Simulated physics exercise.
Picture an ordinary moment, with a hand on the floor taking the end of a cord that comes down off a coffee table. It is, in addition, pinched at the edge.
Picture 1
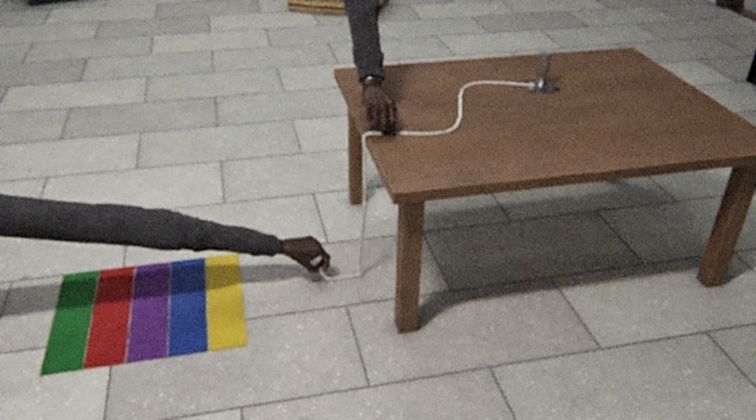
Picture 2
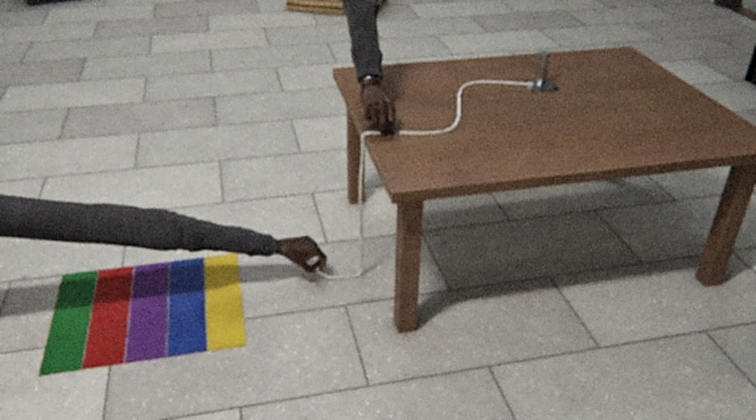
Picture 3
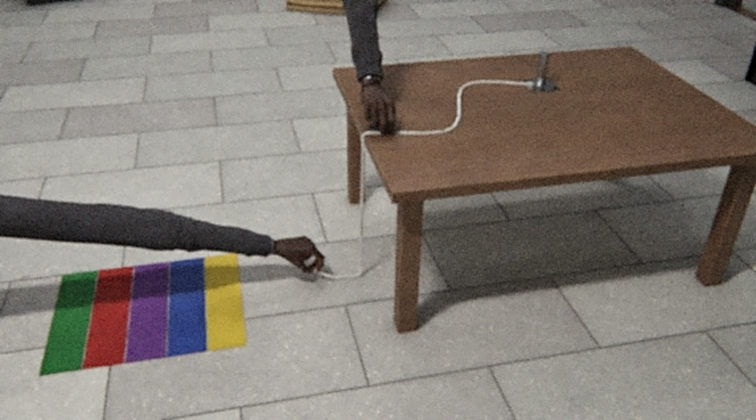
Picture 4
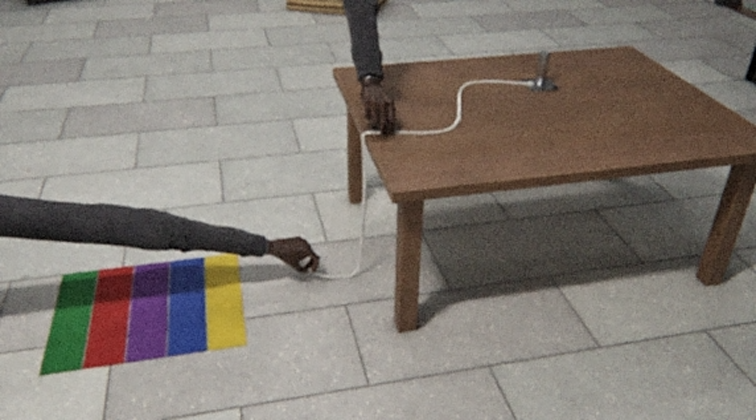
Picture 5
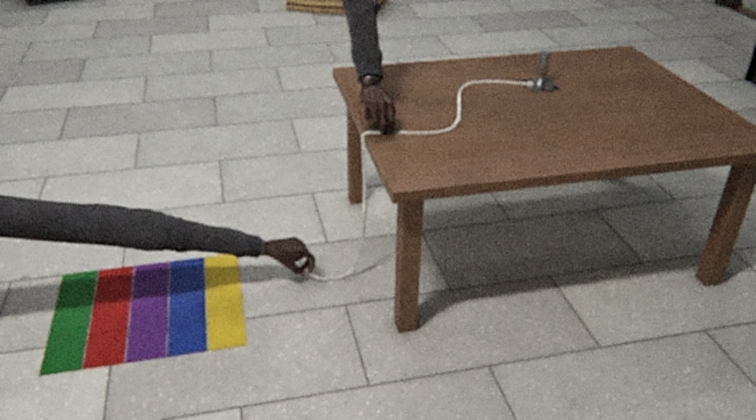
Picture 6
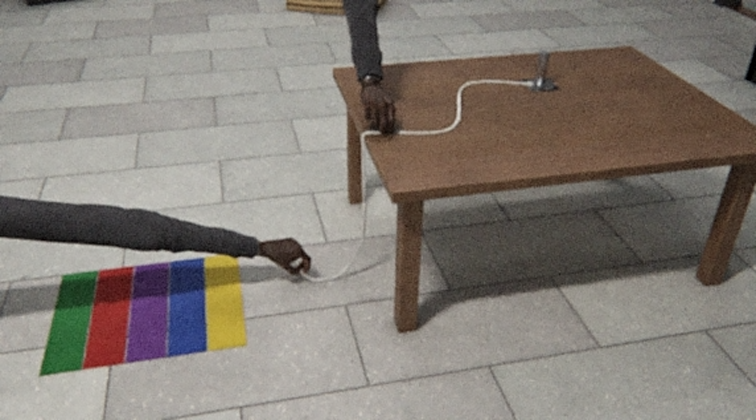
On a tiled floor, a hand slowly drawing a white cord's end left toward coloured stripes, another hand pinching it at a table's edge.
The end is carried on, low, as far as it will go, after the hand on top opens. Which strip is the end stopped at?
Stopped at purple.
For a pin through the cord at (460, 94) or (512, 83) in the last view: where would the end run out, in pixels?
Approximately (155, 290), then (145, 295).
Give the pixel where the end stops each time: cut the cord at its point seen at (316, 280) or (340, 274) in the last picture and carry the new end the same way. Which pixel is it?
Respectively (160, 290) and (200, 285).
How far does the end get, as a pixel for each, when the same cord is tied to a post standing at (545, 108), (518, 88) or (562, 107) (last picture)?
Estimated pixels per try: (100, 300); (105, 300); (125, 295).
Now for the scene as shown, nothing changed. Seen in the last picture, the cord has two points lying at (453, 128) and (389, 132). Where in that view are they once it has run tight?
One finishes at (384, 119) and the other at (328, 151).
Soon after, end near (200, 285); over blue.
Then, end near (160, 290); over purple.
At full stretch, end near (137, 293); over purple. Over purple.
